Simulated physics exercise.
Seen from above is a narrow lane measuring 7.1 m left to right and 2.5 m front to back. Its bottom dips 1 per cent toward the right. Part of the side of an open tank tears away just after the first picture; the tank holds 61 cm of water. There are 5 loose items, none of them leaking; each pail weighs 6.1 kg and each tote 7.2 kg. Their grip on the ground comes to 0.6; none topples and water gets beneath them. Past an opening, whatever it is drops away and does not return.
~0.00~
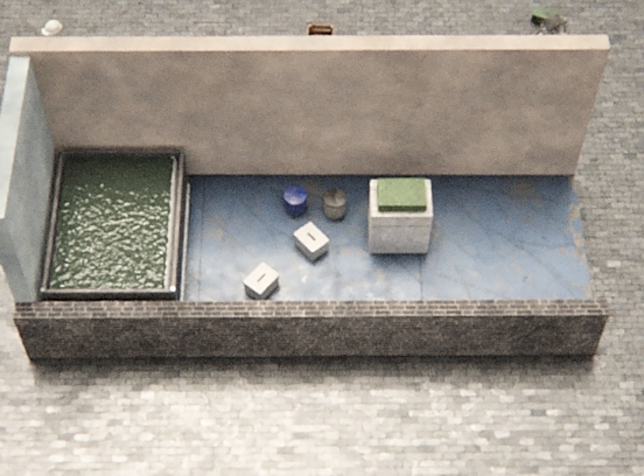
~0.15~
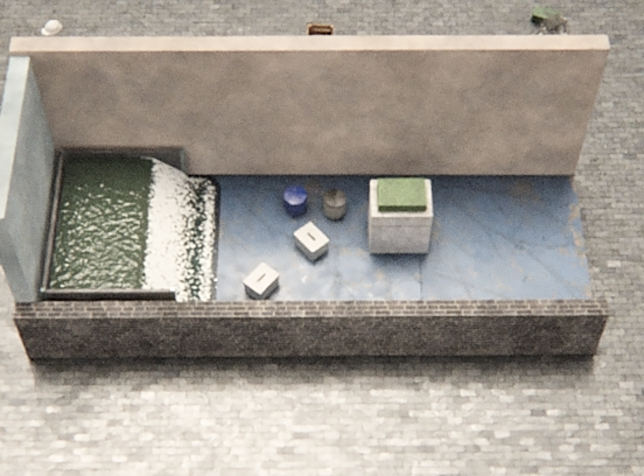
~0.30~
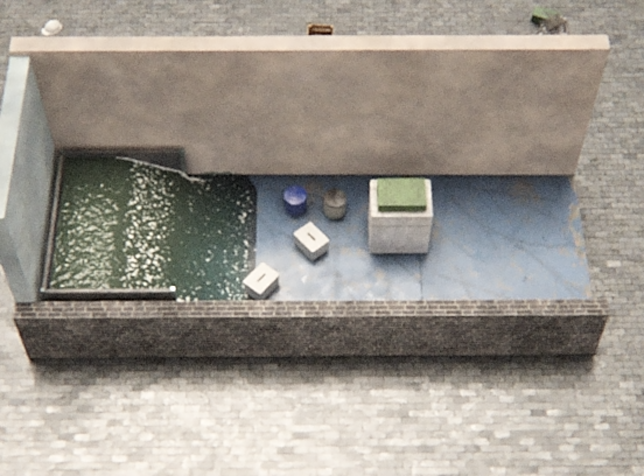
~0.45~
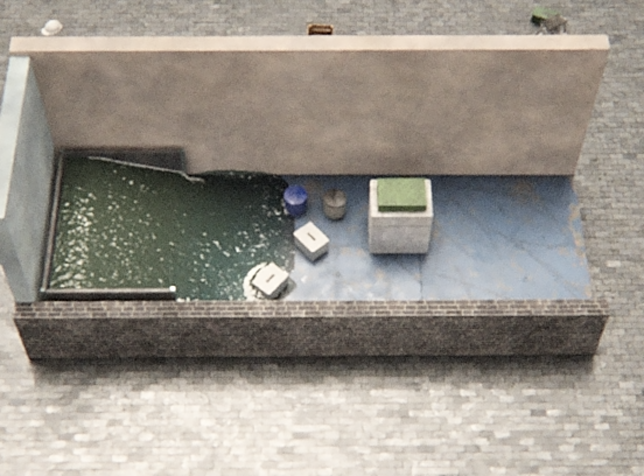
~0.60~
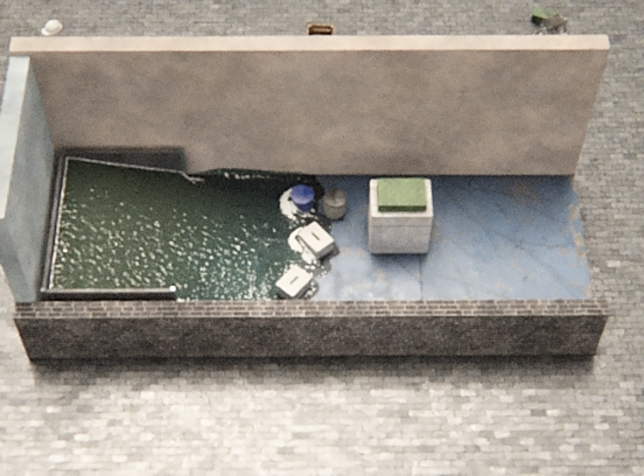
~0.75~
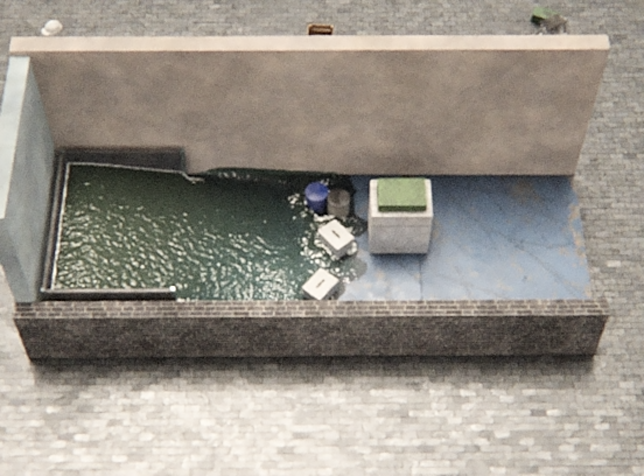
Dark green water bursts from a tank, spreads right across the lane and pushes small items along.
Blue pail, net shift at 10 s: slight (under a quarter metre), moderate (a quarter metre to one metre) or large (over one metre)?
I'd expect it to go a long way.
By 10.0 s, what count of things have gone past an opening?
Tally: 4.
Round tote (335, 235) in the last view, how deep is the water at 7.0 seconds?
4 cm.
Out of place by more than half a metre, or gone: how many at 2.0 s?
The count is 5.
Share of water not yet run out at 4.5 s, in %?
Around 54 % of the water.
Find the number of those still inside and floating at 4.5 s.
Total: 1.
After 2.0 s the blue pail is near (458, 177), 2.3 m from its start, afloat; 0 of 5 are out; 4 afloat.
After 4.5 s the blue pail has gone out; 4 of 5 are out; 1 afloat.
After 7.0 s the blue pail has gone out; 4 of 5 are out; 0 afloat.
After 10.0 s the blue pail has gone out; 4 of 5 are out; 0 afloat.
